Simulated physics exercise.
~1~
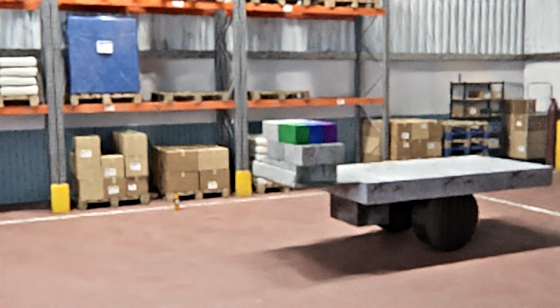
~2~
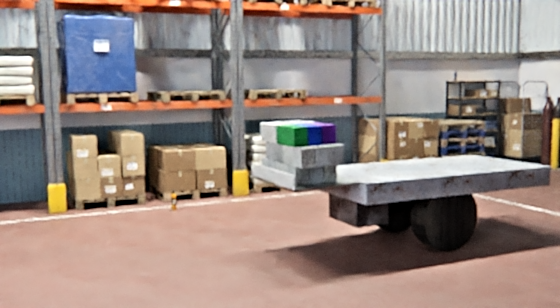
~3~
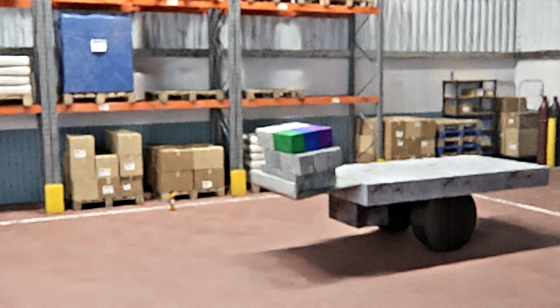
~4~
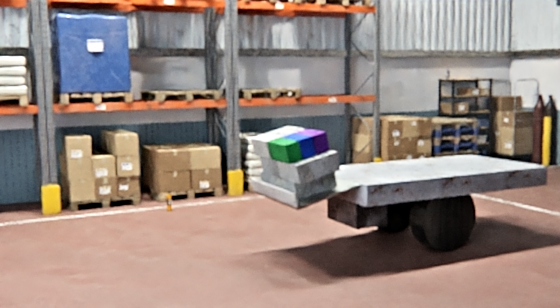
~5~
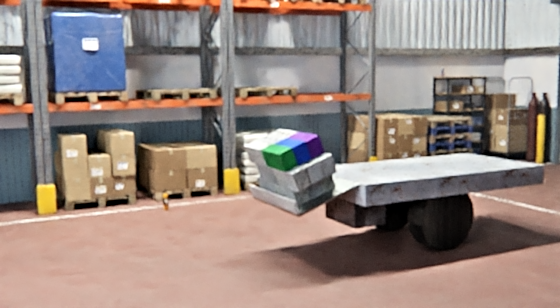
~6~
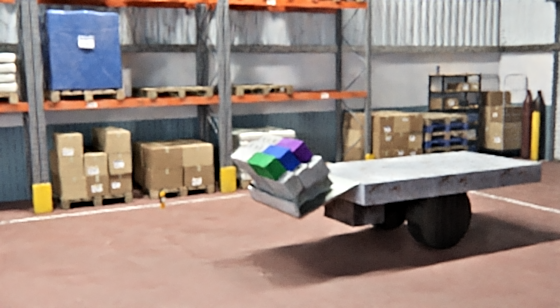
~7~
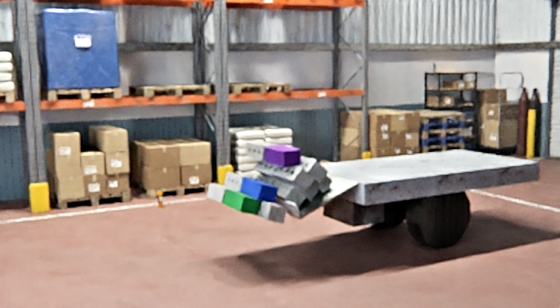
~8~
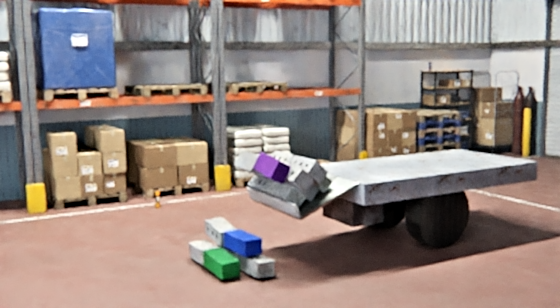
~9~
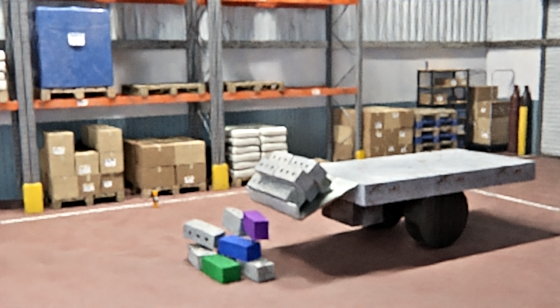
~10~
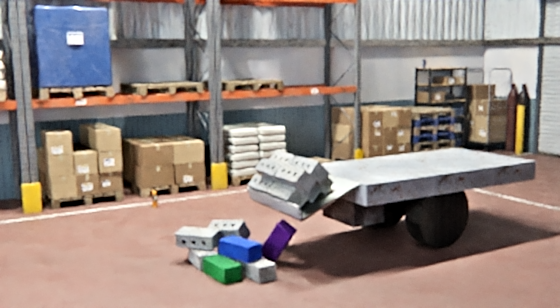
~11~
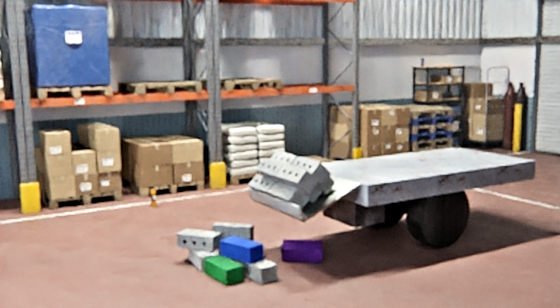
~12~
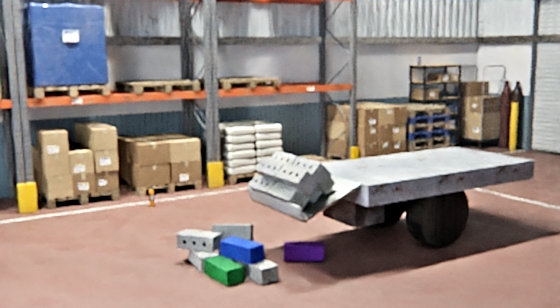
A flap at the left end of a grey flat-bed, loaded with pale grey blocks plus a green, a blue and a purple one, tilts downward in a warehouse seen from floor level. Behind it stand orange-shelved racks with cardboard boxes and a large blue container, while the view drifts slightly sideways. The stack leans left, then the green and blue blocks slide off with several grey ones and drop to the reddish floor. The purple block tumbles after them and topples to the right. Finally the fallen blocks lie still, the purple one apart, while many grey blocks remain on the sloping flap.
